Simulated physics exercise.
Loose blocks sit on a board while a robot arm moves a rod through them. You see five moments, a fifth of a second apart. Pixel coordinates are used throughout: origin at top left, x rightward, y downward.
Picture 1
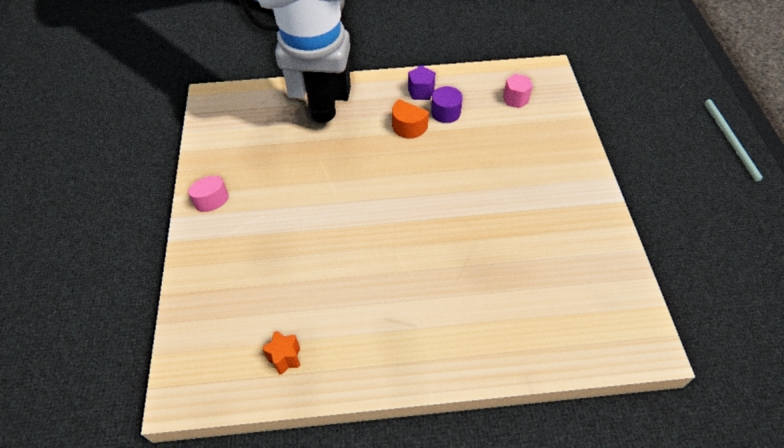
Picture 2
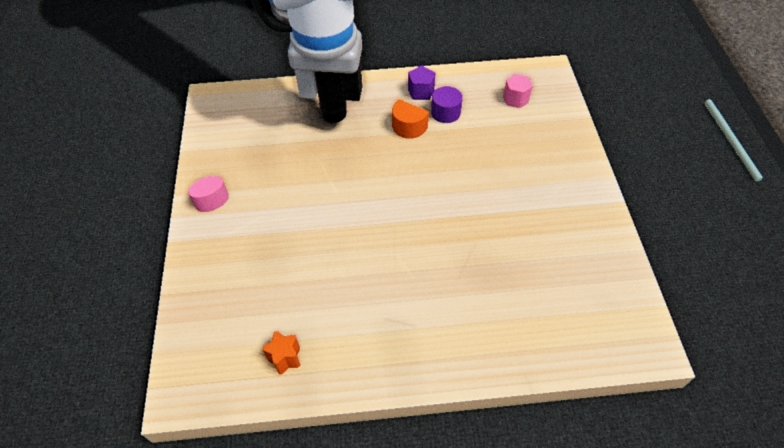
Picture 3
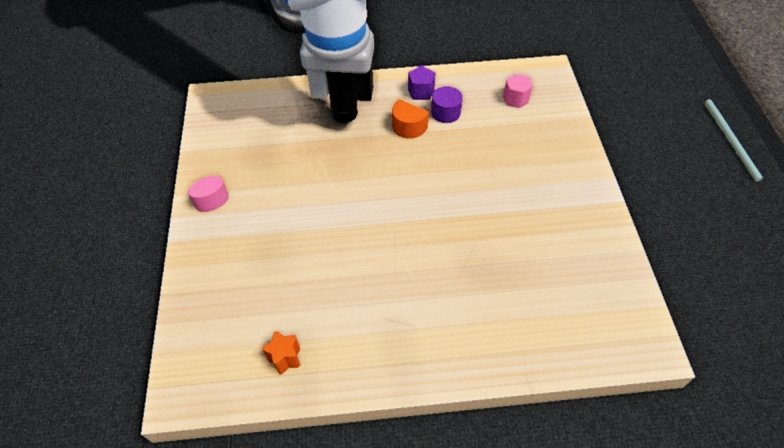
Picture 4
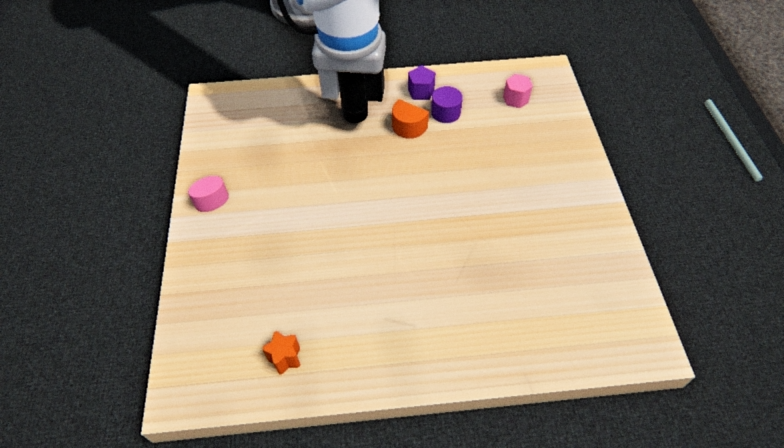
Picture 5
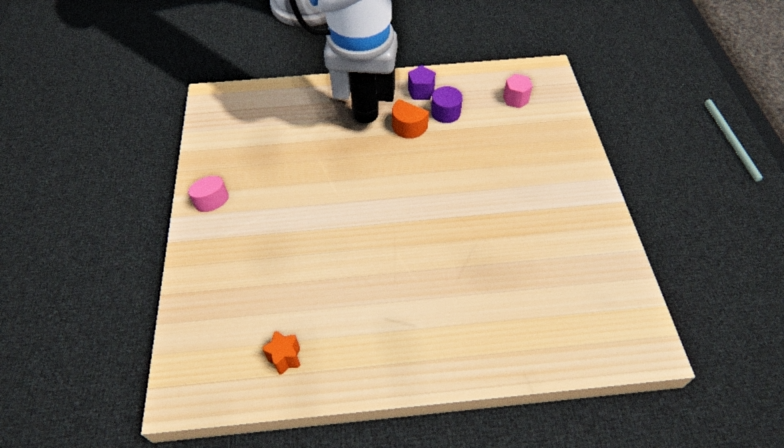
To begin with, a robot arm holds a dark rod near the top edge of a wooden board, left of a cluster of orange and purple blocks. The arm slides the rod slowly a short way right, closing in on the orange block, while all the blocks stay still.
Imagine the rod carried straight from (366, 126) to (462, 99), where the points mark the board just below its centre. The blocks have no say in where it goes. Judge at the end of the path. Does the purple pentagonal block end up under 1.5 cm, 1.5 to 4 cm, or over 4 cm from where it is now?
The under 1.5 cm band.
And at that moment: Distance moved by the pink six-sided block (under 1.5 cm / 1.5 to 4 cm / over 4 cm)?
The block shifts less than 1.5 cm.
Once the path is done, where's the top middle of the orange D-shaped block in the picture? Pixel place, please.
Most likely (431, 115).
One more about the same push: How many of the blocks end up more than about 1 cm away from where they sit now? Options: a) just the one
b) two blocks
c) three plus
b
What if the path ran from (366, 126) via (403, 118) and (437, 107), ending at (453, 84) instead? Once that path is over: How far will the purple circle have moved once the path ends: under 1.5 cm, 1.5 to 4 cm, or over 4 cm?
It gets moved 1.5 to 4 cm.
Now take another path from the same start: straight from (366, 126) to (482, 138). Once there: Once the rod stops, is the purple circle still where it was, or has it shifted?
It does get moved.
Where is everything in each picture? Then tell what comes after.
Tip of the rod (323, 114), middles of tops, orange D-shaped block (408, 112), purple pentagonal block (422, 75), purple circle (447, 96), pink six-sided block (520, 82), in the first frame.
Rod (334, 115), nothing pushed, in the second frame.
Rod (345, 115), nothing pushed, in the third frame.
Rod (355, 115), nothing pushed, in the fourth frame.
Rod (366, 115), orange D-shaped block (408, 112), purple pentagonal block (422, 75), purple circle (447, 96), pink six-sided block (520, 82), in the fifth frame.
What follows on the original path. One third of the way, rod (399, 106); orange D-shaped block (423, 112), turned 35° clockwise.
Two thirds of the way, rod (432, 96); orange D-shaped block (431, 115), turned 40° clockwise; purple circle (460, 96).
At the end, rod (463, 88); orange D-shaped block (431, 115), turned 40° clockwise; purple pentagonal block unmoved; purple circle (483, 97); pink six-sided block unmoved.
